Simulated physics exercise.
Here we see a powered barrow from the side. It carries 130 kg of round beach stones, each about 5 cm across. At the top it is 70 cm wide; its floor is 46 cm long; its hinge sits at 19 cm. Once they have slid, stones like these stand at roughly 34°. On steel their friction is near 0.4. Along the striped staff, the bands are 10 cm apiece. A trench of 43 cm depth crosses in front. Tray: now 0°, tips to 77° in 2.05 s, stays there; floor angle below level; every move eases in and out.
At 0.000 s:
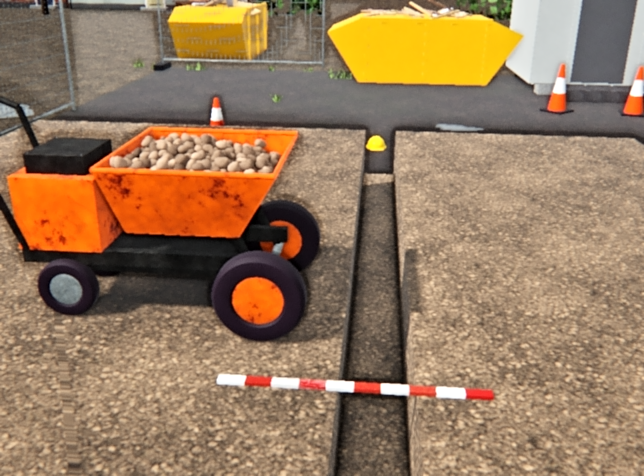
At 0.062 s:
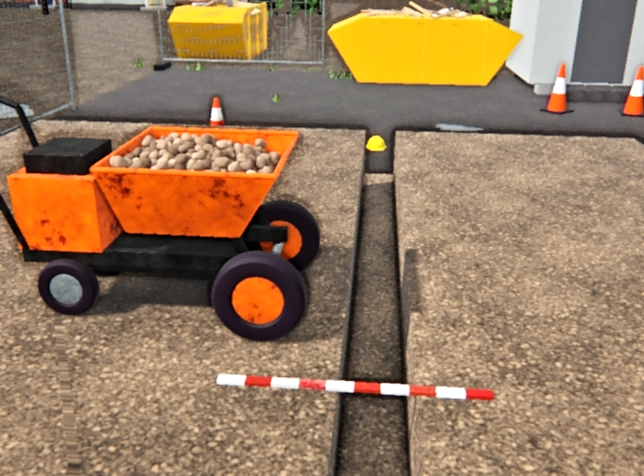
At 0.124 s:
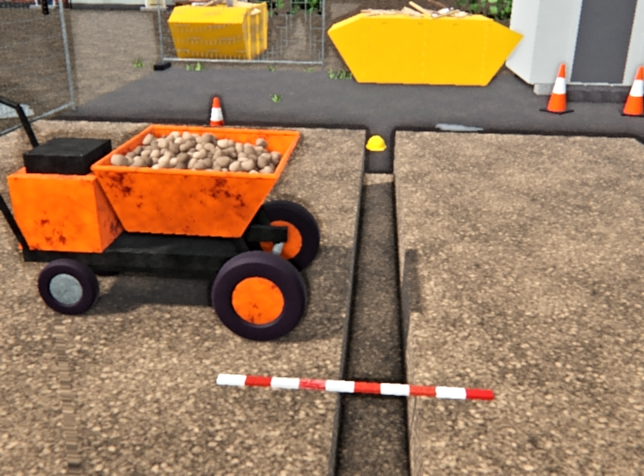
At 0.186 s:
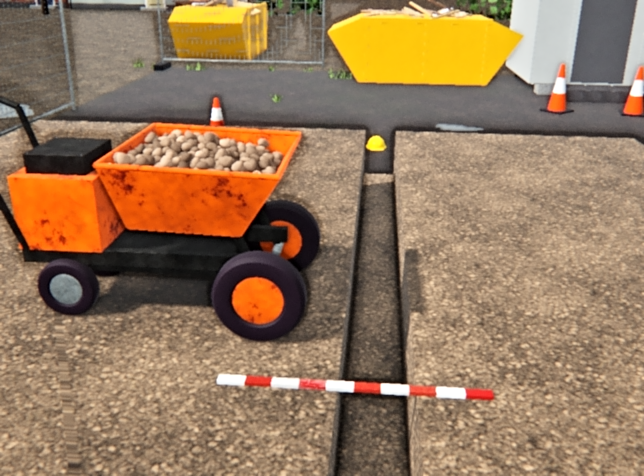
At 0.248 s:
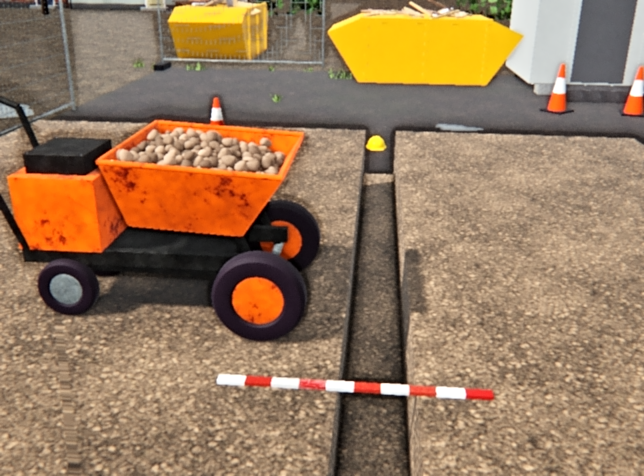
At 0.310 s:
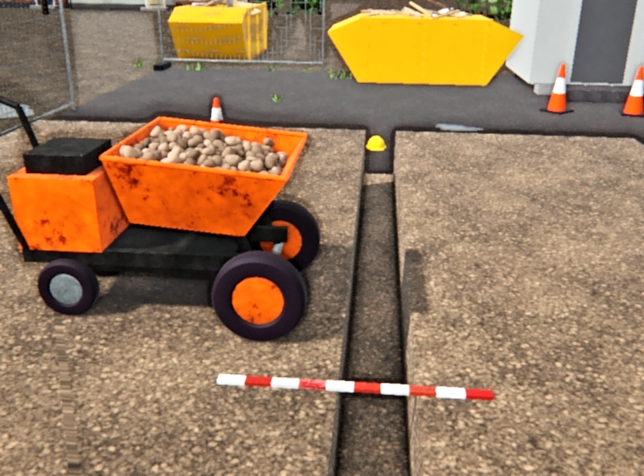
An orange powered barrow heaped with rounded pale-brown stones stands side-on at the left of a gravelly yard, seen from slightly above by a still camera. A narrow trench runs away to its right, crossed by a red-and-white striped staff, with yellow skips, orange cones and wire fencing behind. At first almost nothing moves, then the barrow's tray slowly tilts slightly, its rear edge rising with the stones.
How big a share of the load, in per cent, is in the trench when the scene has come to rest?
A share of about 39 percent.
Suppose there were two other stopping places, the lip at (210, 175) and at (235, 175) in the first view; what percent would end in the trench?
Near 100 then near 75 percent.
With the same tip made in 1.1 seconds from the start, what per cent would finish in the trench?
I'd put it at some 30 in a hundred.
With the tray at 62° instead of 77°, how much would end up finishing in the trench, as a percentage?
Close to 40 per cent then.
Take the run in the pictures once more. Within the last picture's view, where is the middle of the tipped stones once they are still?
Around (437, 307).
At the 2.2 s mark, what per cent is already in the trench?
About 15 per cent by then.
After 1.5 s the floor is at 65°; 91 % in the tray, 5 % in the trench, 4 % past the trench; the foremost stones are at (441, 307).
After 2.2 s the floor is at 77°; 32 % in the tray, 14 % in the trench, 55 % past the trench; the foremost stones are at (575, 307).
After 2.5 s the floor is at 77°; 11 % in the tray, 25 % in the trench, 65 % past the trench; the foremost stones are at (613, 307).
After 4.4 s the floor is at 77°; 0 % in the tray, 39 % in the trench, 61 % past the trench; the foremost stones are at (618, 308).
